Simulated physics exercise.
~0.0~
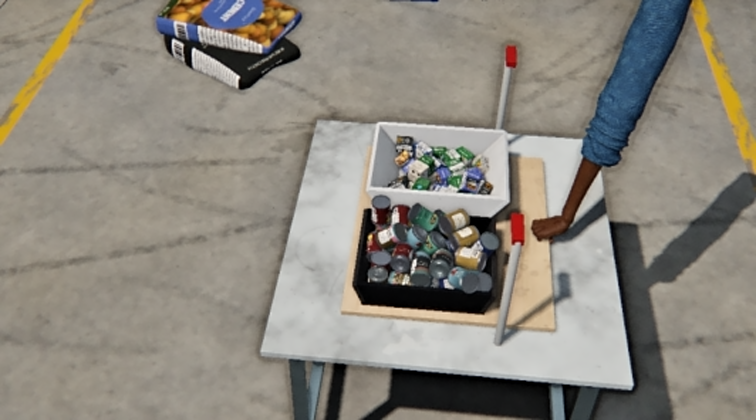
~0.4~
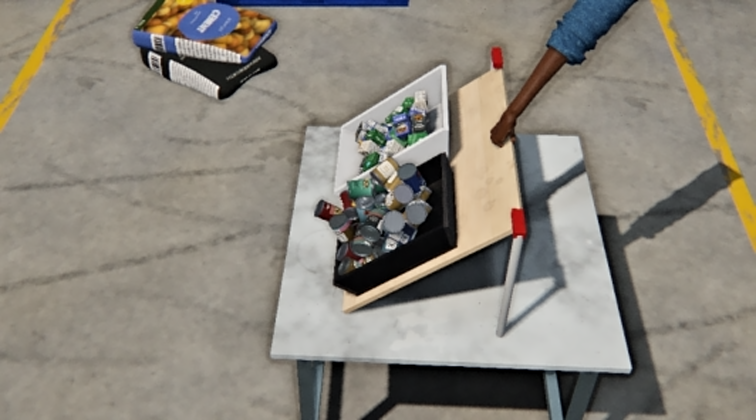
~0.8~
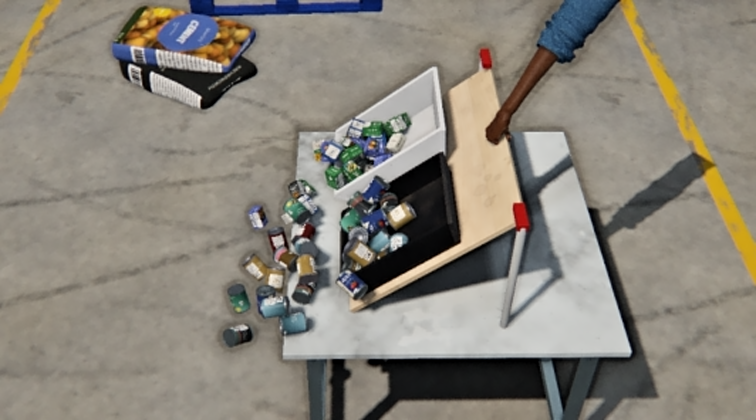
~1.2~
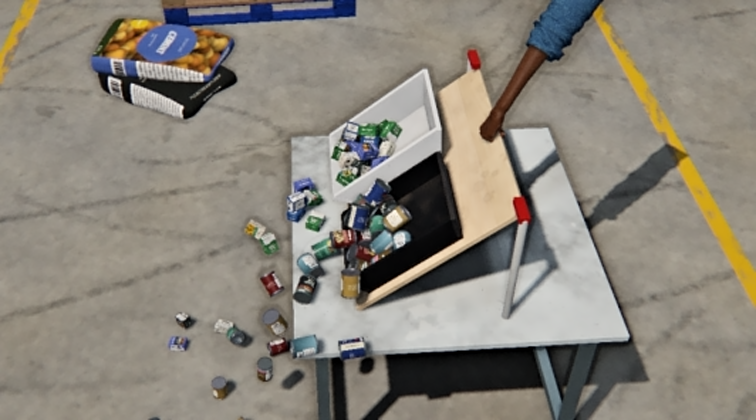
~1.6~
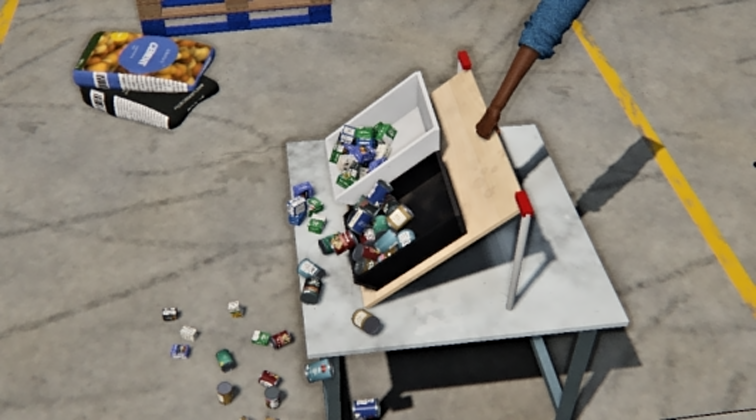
A hand tipped up one end of a hinged board on a table, tilting its black and white tubs steeply to the left, and tins and cartons spilled onto the tabletop and floor while others stayed inside the tubs as the hand held the board up.
